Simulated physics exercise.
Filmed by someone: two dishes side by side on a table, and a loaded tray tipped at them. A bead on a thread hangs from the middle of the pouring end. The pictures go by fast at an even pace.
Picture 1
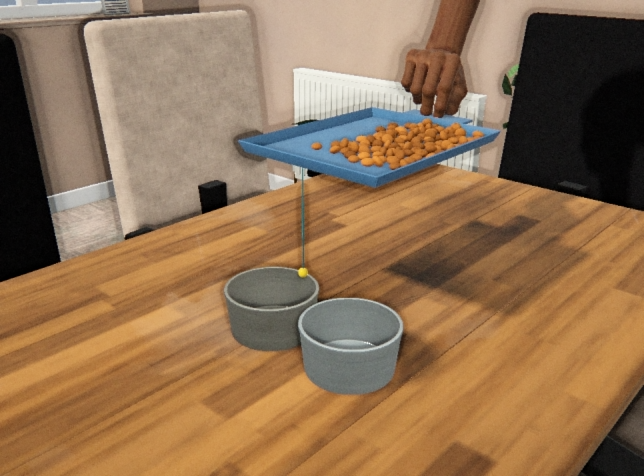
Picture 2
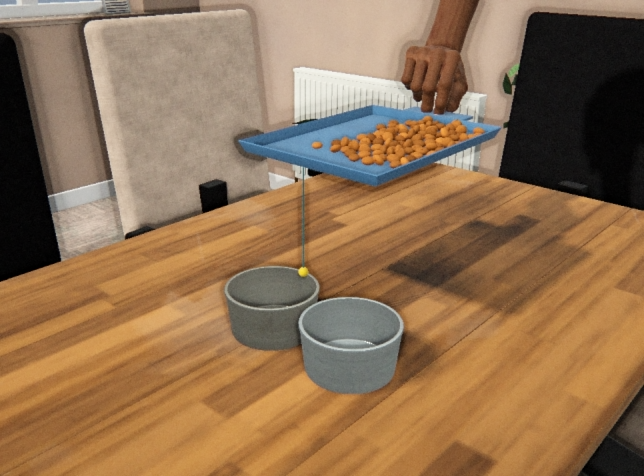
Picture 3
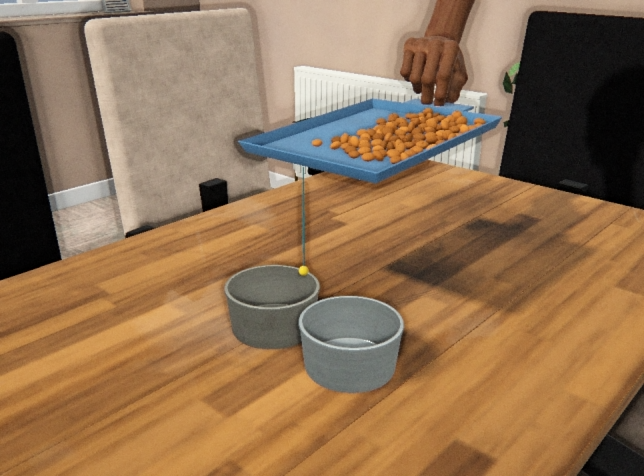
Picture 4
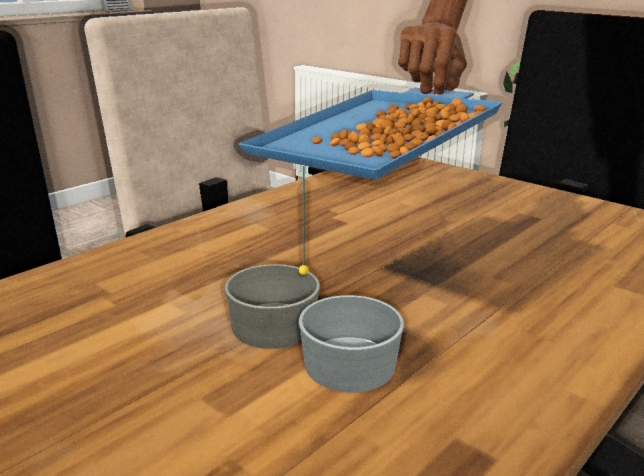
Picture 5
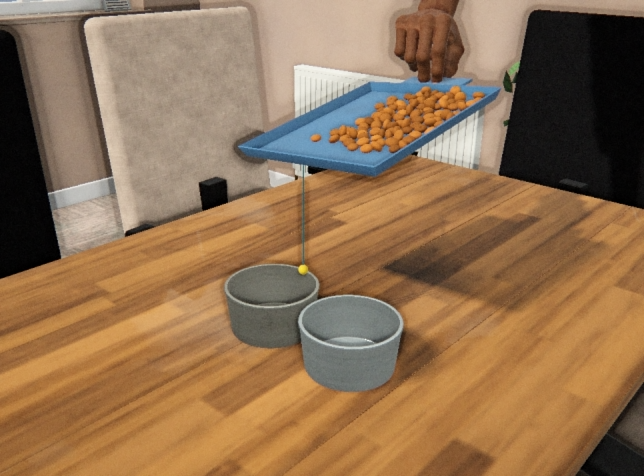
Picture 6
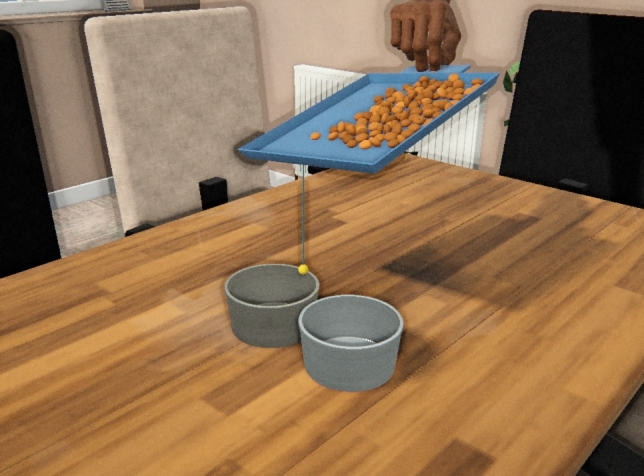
The clip opens on a blue tray of small orange-brown pieces, held above two grey dishes on a wooden table, a yellow bead hanging from its edge. A hand at the far side rises slightly, steepening the tray toward its lower left corner, while the pieces barely shift and the dishes stay still.
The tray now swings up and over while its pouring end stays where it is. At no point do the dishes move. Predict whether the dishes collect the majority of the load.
The greater share is going to end up outside the dishes.
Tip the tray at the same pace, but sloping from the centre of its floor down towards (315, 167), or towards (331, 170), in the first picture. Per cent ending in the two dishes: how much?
You'd get 70 per cent the first time and 70 per cent the second time.
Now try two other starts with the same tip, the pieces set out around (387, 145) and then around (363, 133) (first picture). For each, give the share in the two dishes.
Close to 40 per cent, followed by close to 30 per cent.
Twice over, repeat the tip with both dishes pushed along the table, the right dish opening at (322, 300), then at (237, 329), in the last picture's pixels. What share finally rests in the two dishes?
Close to 70 in a hundred, then close to 0 in a hundred.
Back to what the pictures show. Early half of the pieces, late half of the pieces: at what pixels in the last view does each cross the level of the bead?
Near (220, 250) to start, and near (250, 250) afterwards.
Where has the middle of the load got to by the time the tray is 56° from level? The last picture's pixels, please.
I'd mark the middle close to (258, 165).
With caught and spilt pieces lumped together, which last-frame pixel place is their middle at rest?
Around (224, 310).
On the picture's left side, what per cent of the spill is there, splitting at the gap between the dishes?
Close to 100 %.
Shortly afterwards, tray tipped steeply; near two thirds on the tray; a little in the left dish; only a few outside both; near a third in the air.
Next, tray tipped right over; near a quarter in the left dish; near two thirds outside both; only a few in the air.
Some moments later, tray tipped past a quarter turn; near a quarter in the left dish; near two thirds outside both.
In the end, tray tipped past a quarter turn; none at all in the right dish; near a quarter in the left dish; near two thirds outside both.
